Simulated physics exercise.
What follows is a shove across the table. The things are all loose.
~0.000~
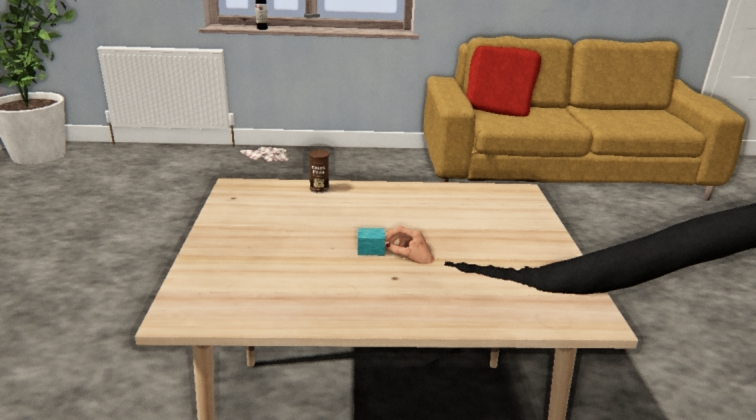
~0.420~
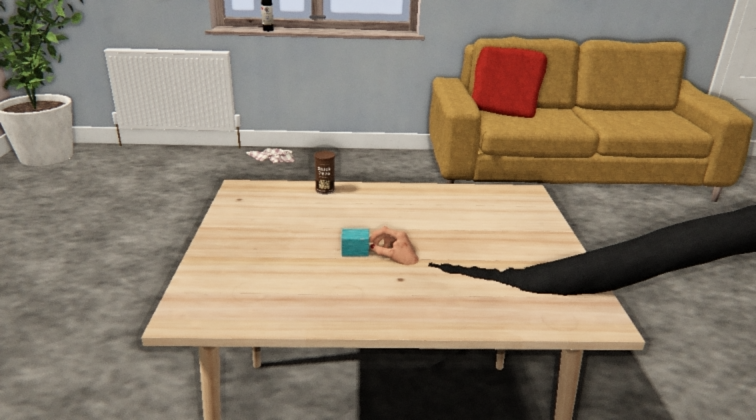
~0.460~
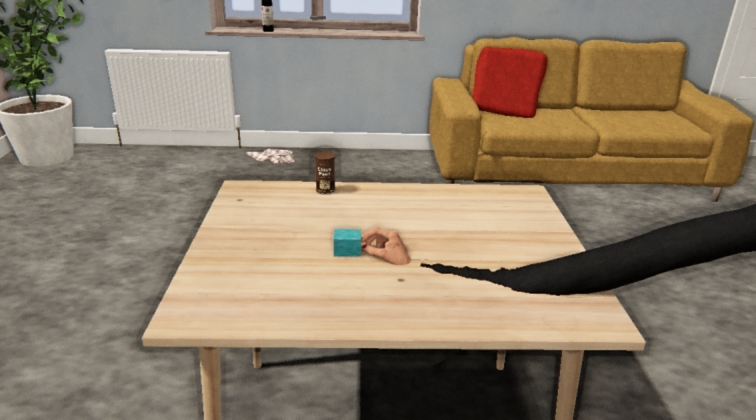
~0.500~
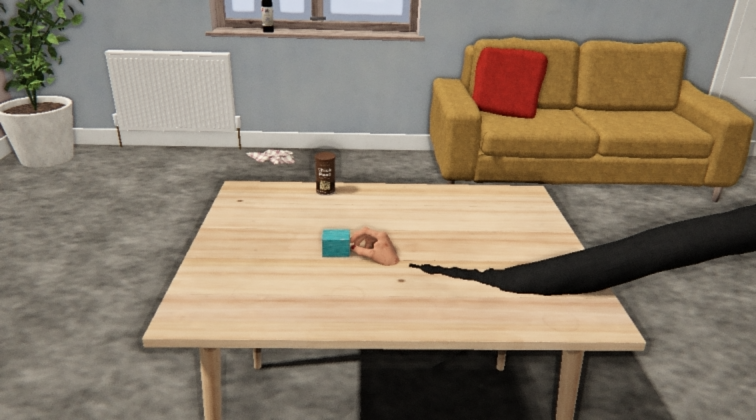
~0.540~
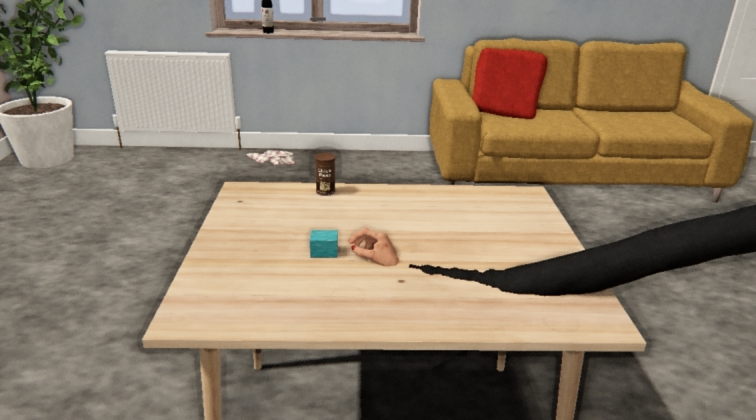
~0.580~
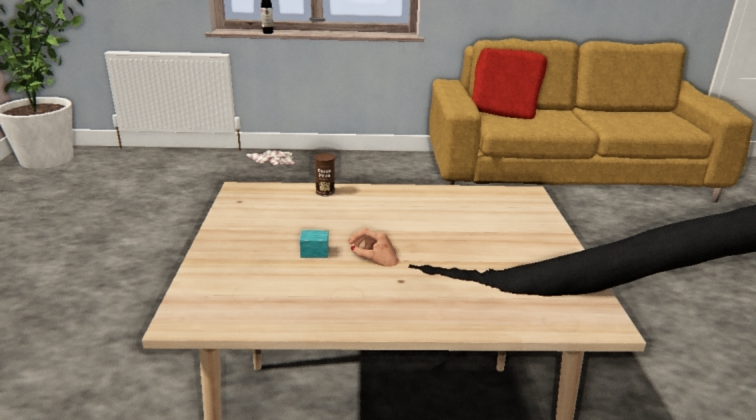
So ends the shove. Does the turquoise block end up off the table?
No, looks like it comes to rest on the table, then.
After 0.88 s, turquoise block slid about its own width near (302, 244).
After 2.88 s, turquoise block resting near (302, 244).
At rest (7.5 s), moved from the start, turquoise block. Seen from the same camera at the end, turquoise block near (302, 244).
